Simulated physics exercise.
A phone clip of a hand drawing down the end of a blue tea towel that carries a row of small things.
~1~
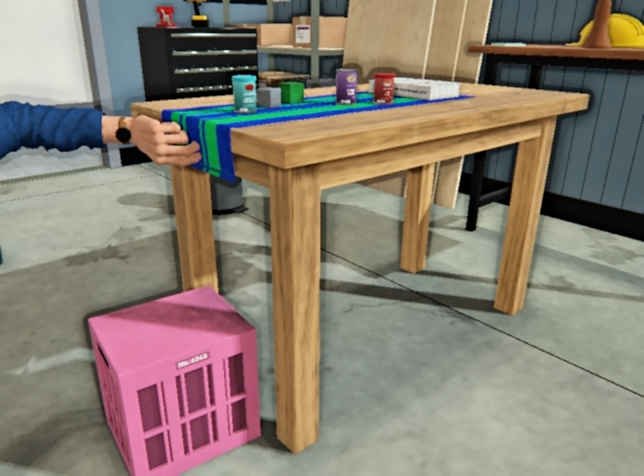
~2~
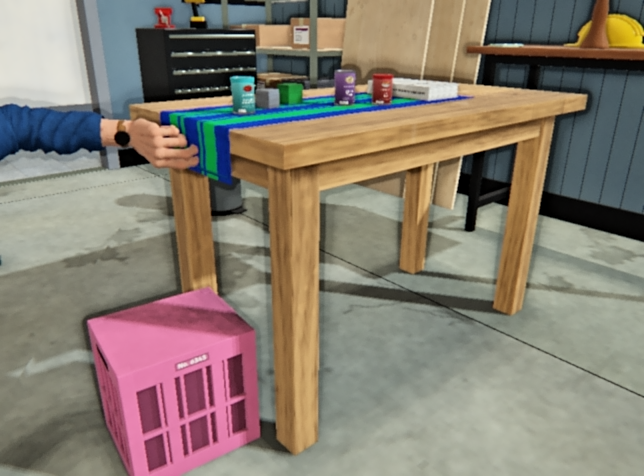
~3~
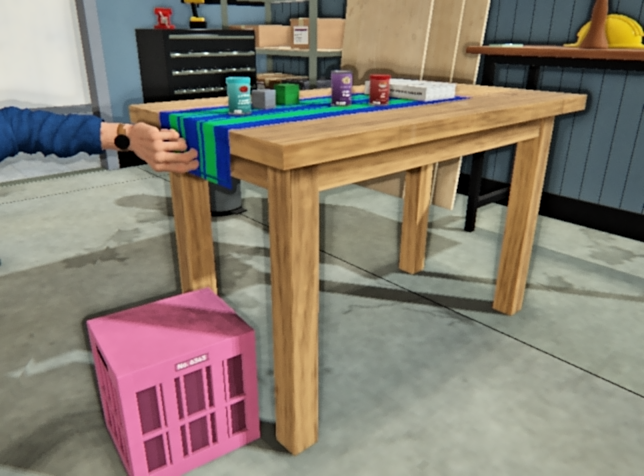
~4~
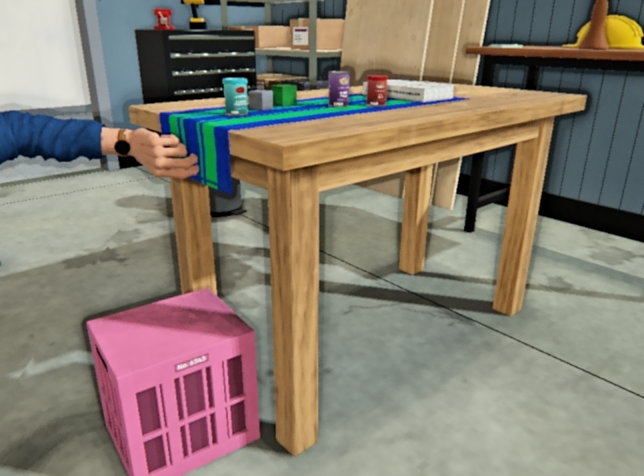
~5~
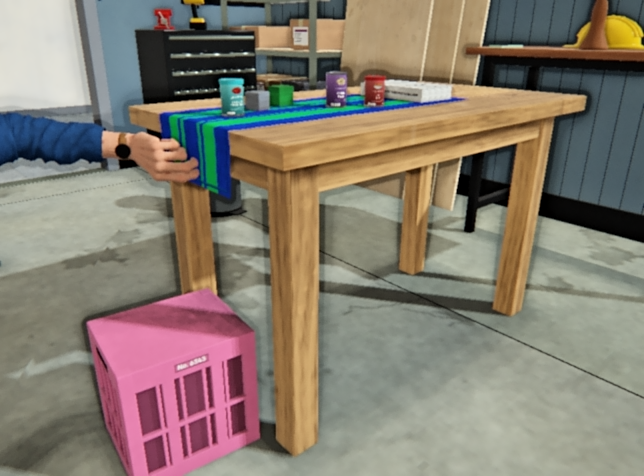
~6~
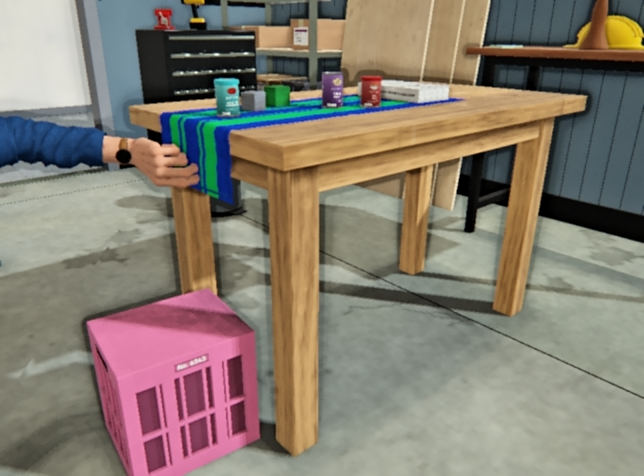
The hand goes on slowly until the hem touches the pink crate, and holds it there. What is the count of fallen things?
The workbench loses three.
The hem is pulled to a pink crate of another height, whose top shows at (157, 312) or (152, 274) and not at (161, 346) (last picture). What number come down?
Then 2 and 1.
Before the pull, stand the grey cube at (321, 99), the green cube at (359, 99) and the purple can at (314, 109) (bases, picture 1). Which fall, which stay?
The grey cube holds on, the green cube stays on, the purple can tumbles off.
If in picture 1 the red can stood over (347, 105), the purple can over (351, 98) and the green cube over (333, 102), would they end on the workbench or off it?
The red can remains up, the purple can remains up, the green cube does not fall.
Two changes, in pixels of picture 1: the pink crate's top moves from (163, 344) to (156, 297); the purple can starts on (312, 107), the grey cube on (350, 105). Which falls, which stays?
The purple can keeps its place on top; the grey cube survives.
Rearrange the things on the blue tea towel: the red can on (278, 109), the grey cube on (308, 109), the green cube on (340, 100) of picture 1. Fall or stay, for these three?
The red can goes over, the grey cube falls, the green cube keeps its place on top.
A little later, hem near (200, 266); turquoise can gone.
Next, hem on the crate; turquoise can, grey cube and green cube gone.
When it is over, hem on the crate; turquoise can, grey cube and green cube gone. The count of fallen things is three.
